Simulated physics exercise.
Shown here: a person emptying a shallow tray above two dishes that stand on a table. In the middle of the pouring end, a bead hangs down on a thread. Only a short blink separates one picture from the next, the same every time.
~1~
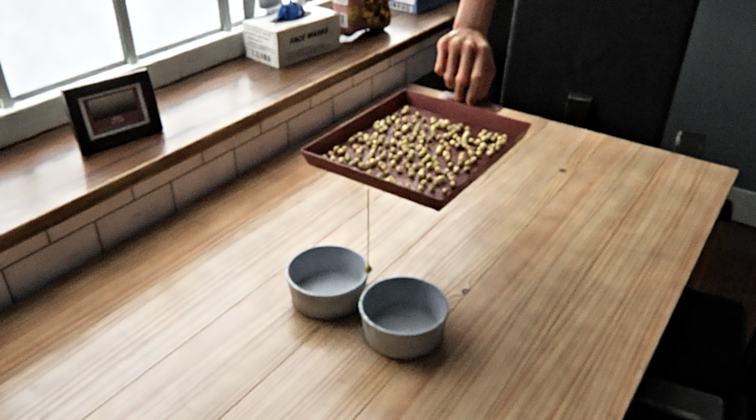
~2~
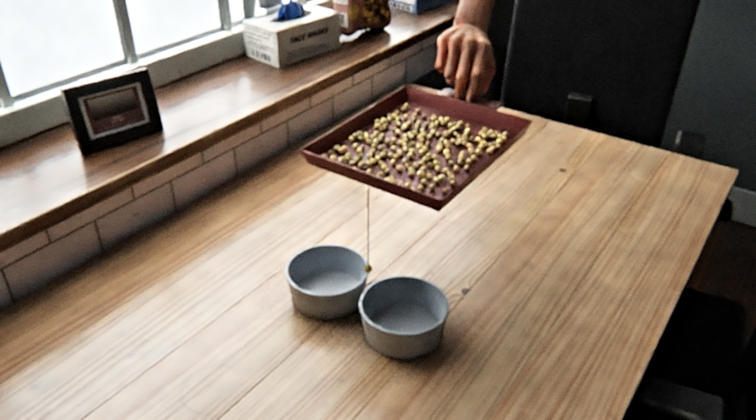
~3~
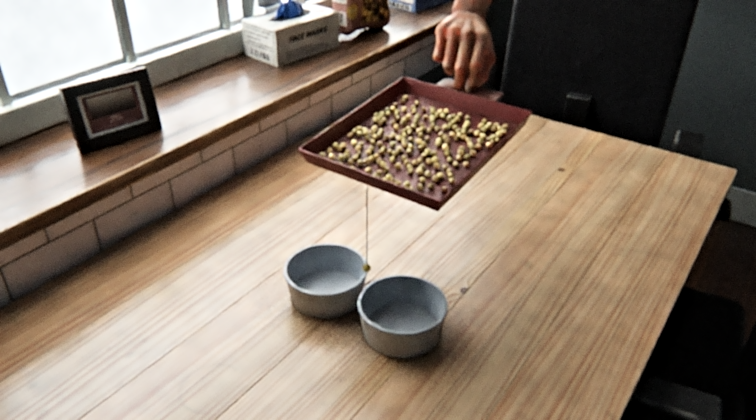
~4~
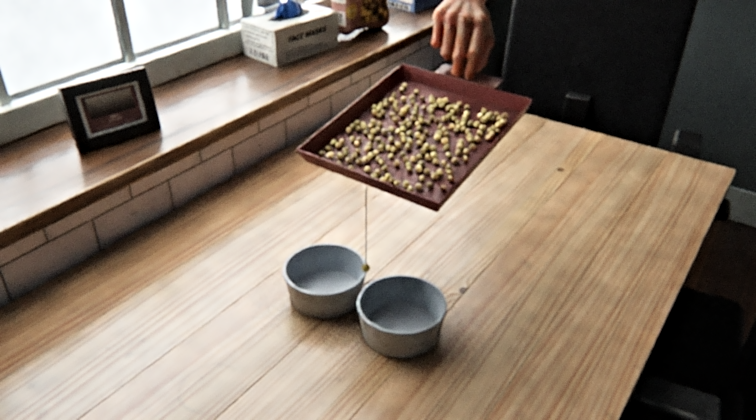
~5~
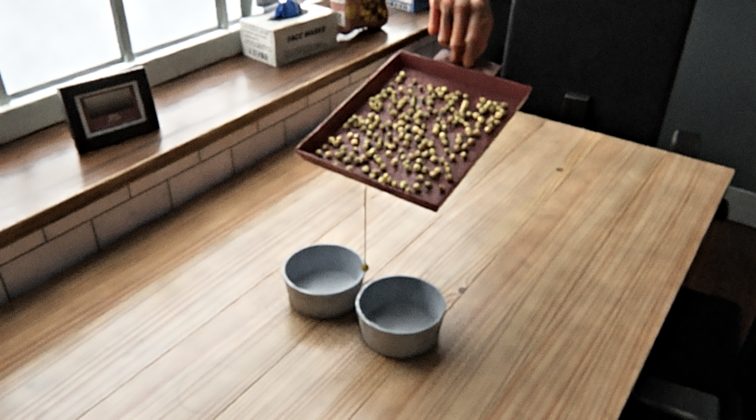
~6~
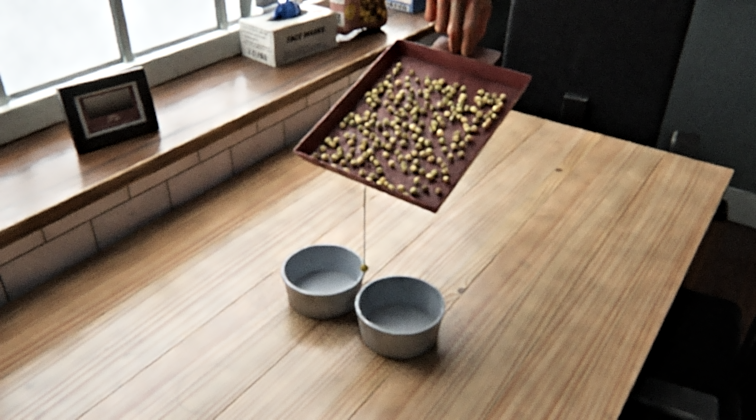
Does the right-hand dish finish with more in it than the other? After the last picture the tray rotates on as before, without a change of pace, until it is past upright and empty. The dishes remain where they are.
Yes.
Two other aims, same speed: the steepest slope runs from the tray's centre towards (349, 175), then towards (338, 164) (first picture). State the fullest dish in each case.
The leftmost dish, then the leftmost dish.
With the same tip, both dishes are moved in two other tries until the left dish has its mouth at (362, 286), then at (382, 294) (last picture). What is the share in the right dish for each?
Some 20 percent in the first case, 0 percent in the second.
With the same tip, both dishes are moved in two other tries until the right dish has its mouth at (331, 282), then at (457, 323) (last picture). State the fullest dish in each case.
First try: The rightmost dish. Second try: The leftmost dish.
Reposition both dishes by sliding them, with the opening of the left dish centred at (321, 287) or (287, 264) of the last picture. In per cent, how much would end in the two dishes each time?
First try: Around 90 percent; second try: Around 60 percent.
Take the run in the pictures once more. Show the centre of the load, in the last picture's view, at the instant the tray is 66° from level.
The load is centred about (381, 182).
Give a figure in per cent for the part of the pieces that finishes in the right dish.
Roughly 50 %.
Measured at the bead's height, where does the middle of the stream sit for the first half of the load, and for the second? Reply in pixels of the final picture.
Starting near (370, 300), moving on to near (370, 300).
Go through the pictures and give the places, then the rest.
Corners of the pouring end at (308, 149) and (440, 196), level; middle of the load at (420, 148), soya beans; left dish at (302, 301); right dish at (380, 340); bead on its thread at (368, 269), in the first picture.
Corners of the pouring end at (308, 149) and (440, 196), level; middle of the load at (420, 146), in the second picture.
Corners of the pouring end at (306, 148) and (439, 196), tipped barely, lowest at the right corner; middle of the load at (419, 141), in the third picture.
Corners of the pouring end at (304, 148) and (437, 198), tipped a little, lowest at the right corner; middle of the load at (418, 135), in the fourth picture.
Corners of the pouring end at (302, 148) and (435, 200), tipped clearly, lowest at the right corner; middle of the load at (416, 130), in the fifth picture.
Corners of the pouring end at (301, 149) and (434, 202), tipped clearly, lowest at the right corner; middle of the load at (413, 127), about two thirds on the move; left dish at (298, 300); right dish at (376, 339), in the sixth picture.
Soon after the last picture, tray tipped steeply; nearly all on the tray; a stray few outside both; a small part in the air.
A little later, tray tipped past a quarter turn; a small part on the tray; about a quarter in the right dish; a small part in the left dish; about a quarter outside both; about a third in the air.
Later still, tray tipped past a quarter turn; about half in the right dish; a small part in the left dish; about a third outside both.
At rest, tray tipped past a quarter turn; about half in the right dish; a small part in the left dish; about a third outside both.
